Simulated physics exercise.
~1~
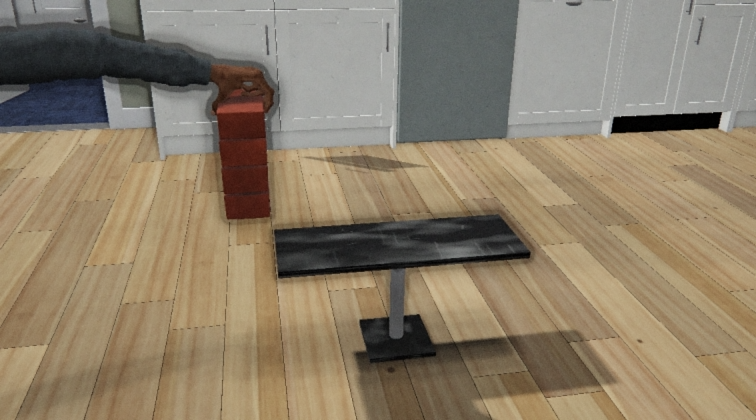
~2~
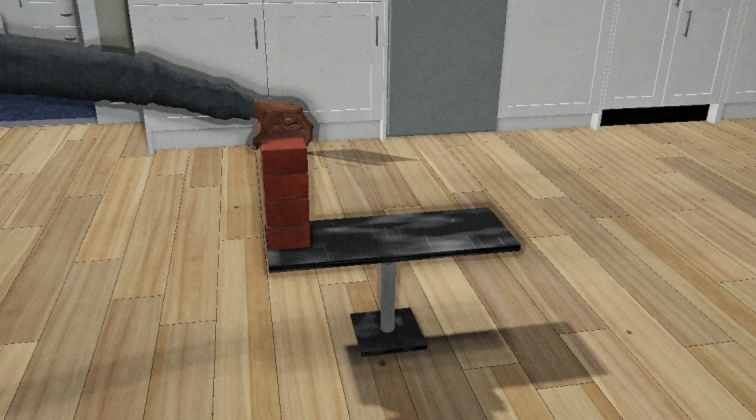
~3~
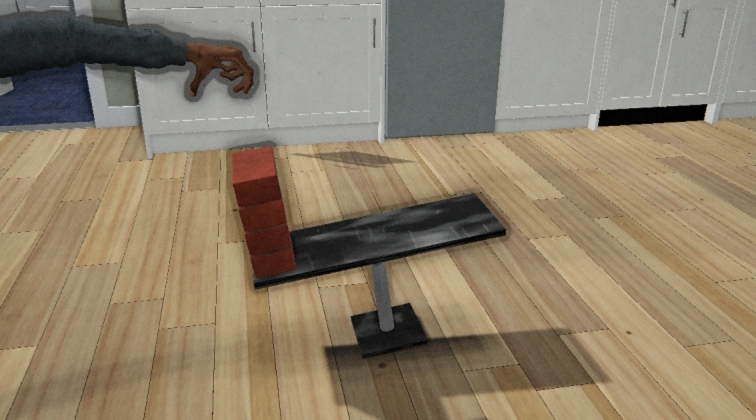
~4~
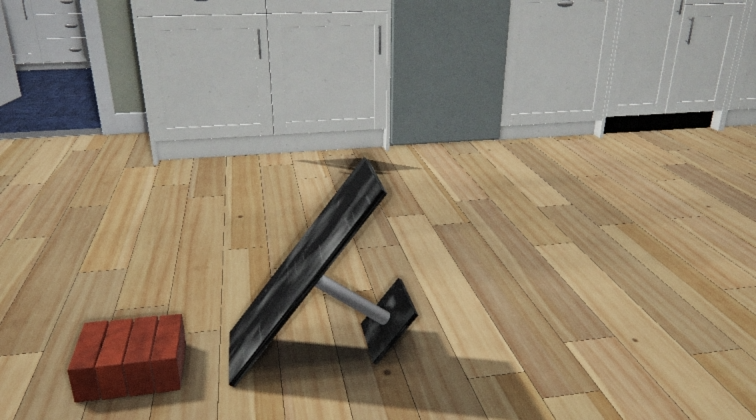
On a wooden floor, a hand setting stacked red bricks on a black side table's left end, releasing, and the table toppling left.
